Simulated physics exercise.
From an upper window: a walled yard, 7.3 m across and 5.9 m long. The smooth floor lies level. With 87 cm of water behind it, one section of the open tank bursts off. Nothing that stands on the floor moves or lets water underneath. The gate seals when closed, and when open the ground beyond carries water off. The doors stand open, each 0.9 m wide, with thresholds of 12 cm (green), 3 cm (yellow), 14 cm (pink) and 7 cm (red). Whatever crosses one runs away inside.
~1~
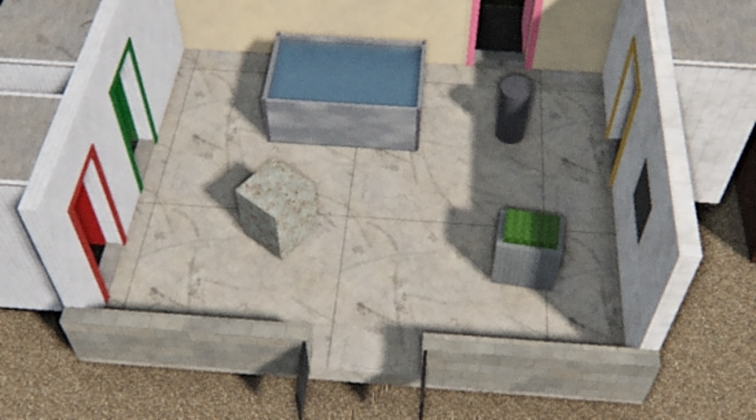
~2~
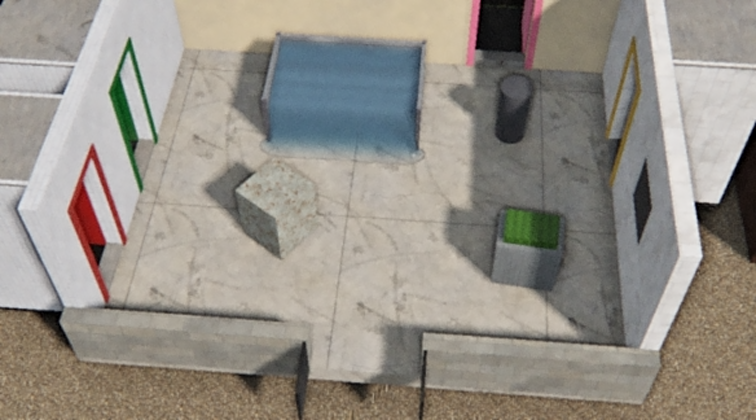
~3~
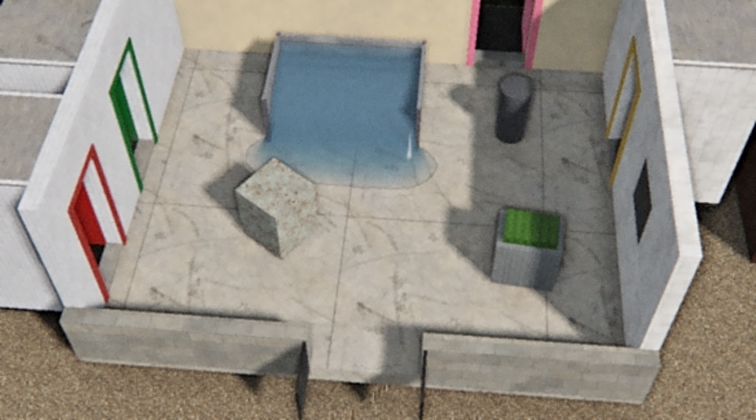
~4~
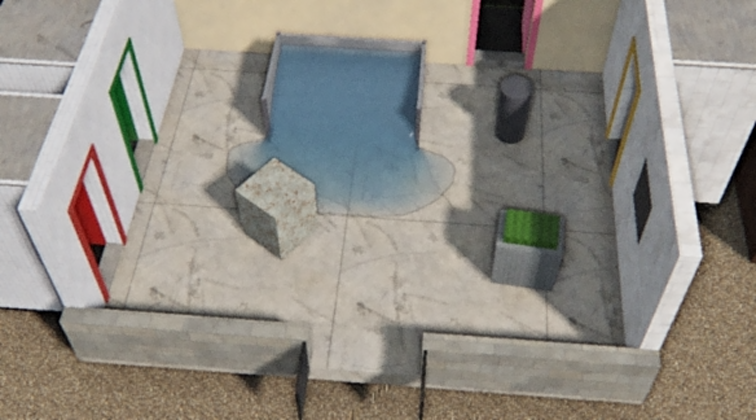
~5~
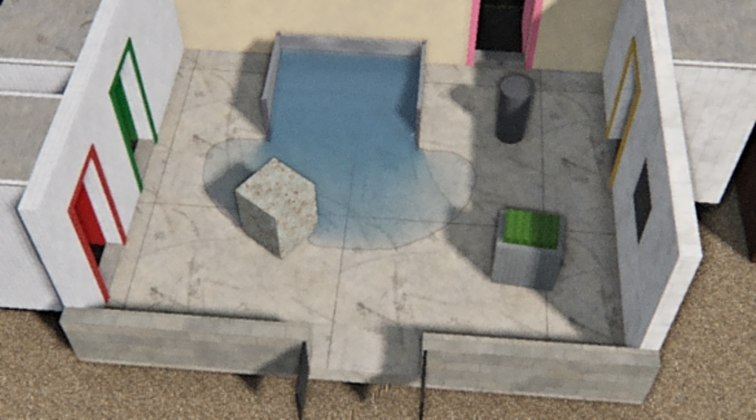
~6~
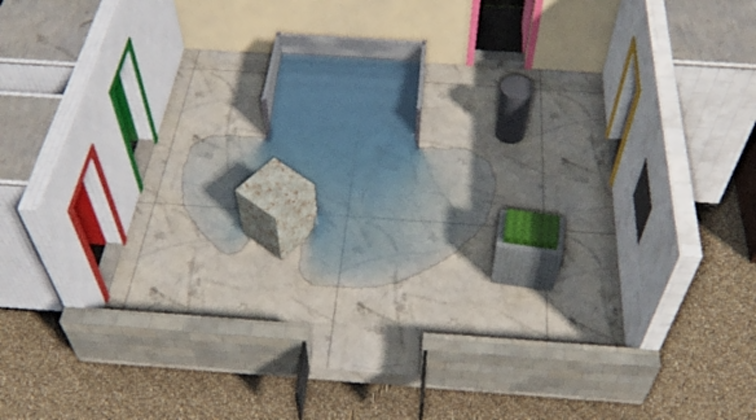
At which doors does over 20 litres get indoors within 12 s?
The water let in: At the green door it keeps below the limit; at the yellow door it goes over the limit; at the pink door it does not reach the limit; at the red door it exceeds the limit.
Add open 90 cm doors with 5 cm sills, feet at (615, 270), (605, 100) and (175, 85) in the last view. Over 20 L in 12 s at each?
In turn: Past it, over, below.
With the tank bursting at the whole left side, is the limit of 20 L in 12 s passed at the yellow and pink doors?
Then: Yellow over, pink not over.
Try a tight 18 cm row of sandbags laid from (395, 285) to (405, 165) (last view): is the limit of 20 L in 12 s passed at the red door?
Then: Red over.
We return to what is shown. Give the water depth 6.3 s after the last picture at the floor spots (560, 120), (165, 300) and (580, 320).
About 4, 5 and 8 cm.
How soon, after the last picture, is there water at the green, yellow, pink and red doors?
Green 0.4 s, yellow 2.6 s, pink 5.0 s, red 0.6 s.
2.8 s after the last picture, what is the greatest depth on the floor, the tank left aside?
Roughly 30 cm.
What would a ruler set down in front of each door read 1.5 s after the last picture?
In cm: Green 5, yellow 0, pink 0, red 17.
Then, 0.7 s after the last picture water covers 45 % of the floor and is deepest (48 cm) near (289, 205); green door 3 cm at the sill, 0 L in, yellow door not reached, pink door not reached, red door 8 cm at the sill, 0 L in.
Then, 1.5 s after the last picture water covers 55 % of the floor and is deepest (38 cm) near (472, 364); green door 5 cm at the sill, 0 L in, yellow door not reached, pink door not reached, red door 17 cm at the sill, 41 L in.
Then, 2.8 s after the last picture water covers 65 % of the floor and is deepest (30 cm) near (618, 375); green door 12 cm at the sill, 4 L in, yellow door 1 cm at the sill, 0 L in, pink door not reached, red door 13 cm at the sill, 74 L in.
Then, 6.3 s after the last picture water covers 90 % of the floor and is deepest (15 cm) near (585, 91); green door 5 cm at the sill, 5 L in, yellow door 5 cm at the sill, 13 L in, pink door 7 cm at the sill, 0 L in, red door 6 cm at the sill, 94 L in.
Then, 11.3 s after the last picture water covers 100 % of the floor and is deepest (10 cm) near (323, 76); green door 4 cm at the sill, 5 L in, yellow door 7 cm at the sill, 40 L in, pink door 8 cm at the sill, 0 L in, red door 3 cm at the sill, 94 L in.
